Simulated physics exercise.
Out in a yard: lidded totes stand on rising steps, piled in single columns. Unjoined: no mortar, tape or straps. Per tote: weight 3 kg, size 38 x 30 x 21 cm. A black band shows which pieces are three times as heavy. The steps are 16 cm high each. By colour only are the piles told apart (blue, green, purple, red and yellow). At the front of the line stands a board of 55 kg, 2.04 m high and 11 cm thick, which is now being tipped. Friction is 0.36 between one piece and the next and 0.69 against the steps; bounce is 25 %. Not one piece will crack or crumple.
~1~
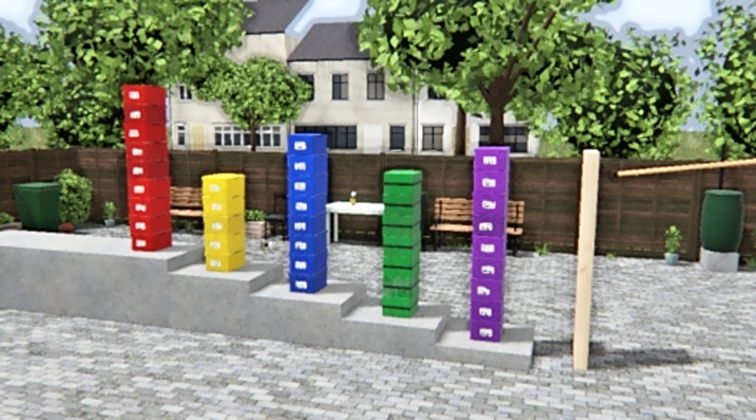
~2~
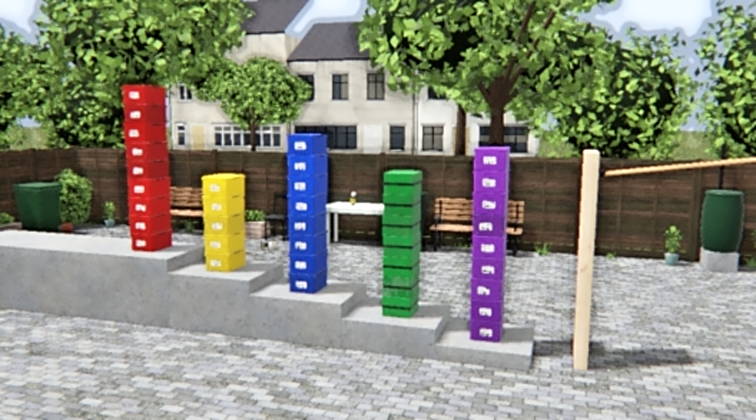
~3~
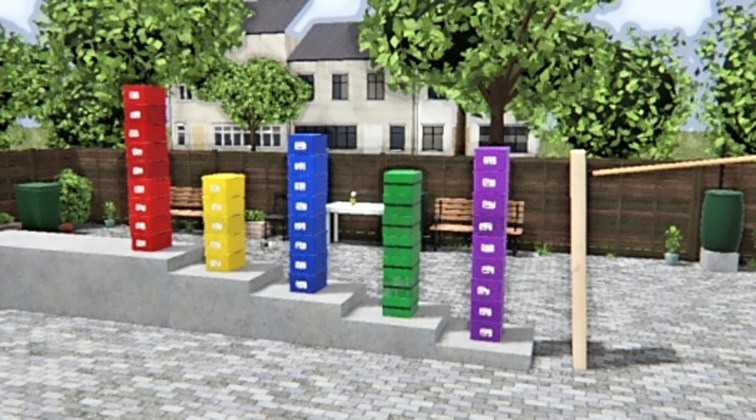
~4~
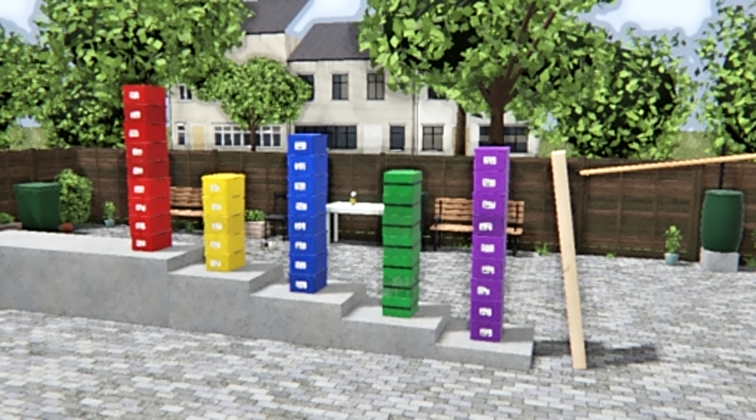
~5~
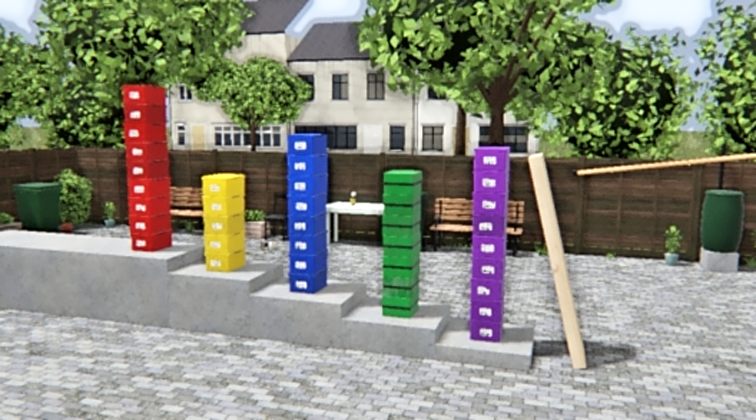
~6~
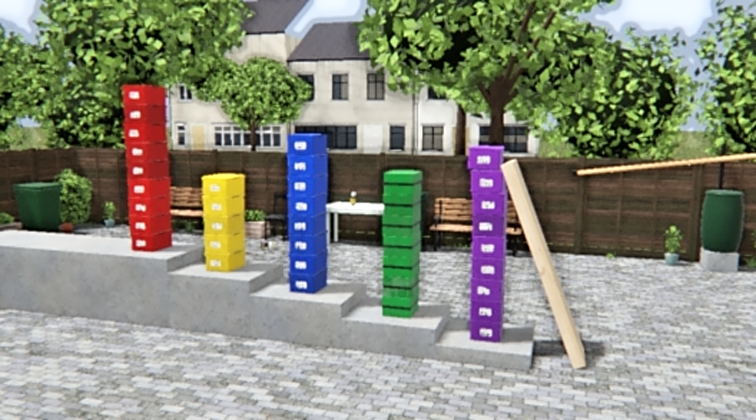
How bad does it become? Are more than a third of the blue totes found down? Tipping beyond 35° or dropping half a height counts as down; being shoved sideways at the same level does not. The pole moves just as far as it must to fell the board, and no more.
Yes.
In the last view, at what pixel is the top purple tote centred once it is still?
Near pixel (672, 349).
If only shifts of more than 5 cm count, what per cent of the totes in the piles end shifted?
The share is 70 per cent.
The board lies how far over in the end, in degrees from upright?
Roughly 65° from upright.
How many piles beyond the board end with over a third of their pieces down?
Counted up, you get 4.
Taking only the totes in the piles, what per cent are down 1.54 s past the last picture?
By that time it is 55 percent.
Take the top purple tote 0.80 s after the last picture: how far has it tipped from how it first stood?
0°.
Then, 0.80 s later than the last frame, board 54° from upright; none of the 8 blue totes down (7 of 38 in all colours); top blue tote unmoved; top green tote tilted 19°, 9 cm lower.
Then, 1.54 s later than the last frame, board 64° from upright; 6 of the 8 blue totes down (20 of 38 in all colours); top blue tote tilted 45°, 80 cm lower; top purple tote tilted 47°, 74 cm lower.
When it is over, board 65° from upright; 6 of the 8 blue totes down (23 of 38 in all colours); top blue tote on its side; top purple tote upside down. That is 75 per cent. In pixels of the last frame, middles, top blue tote near (371, 255), top purple tote near (672, 349).
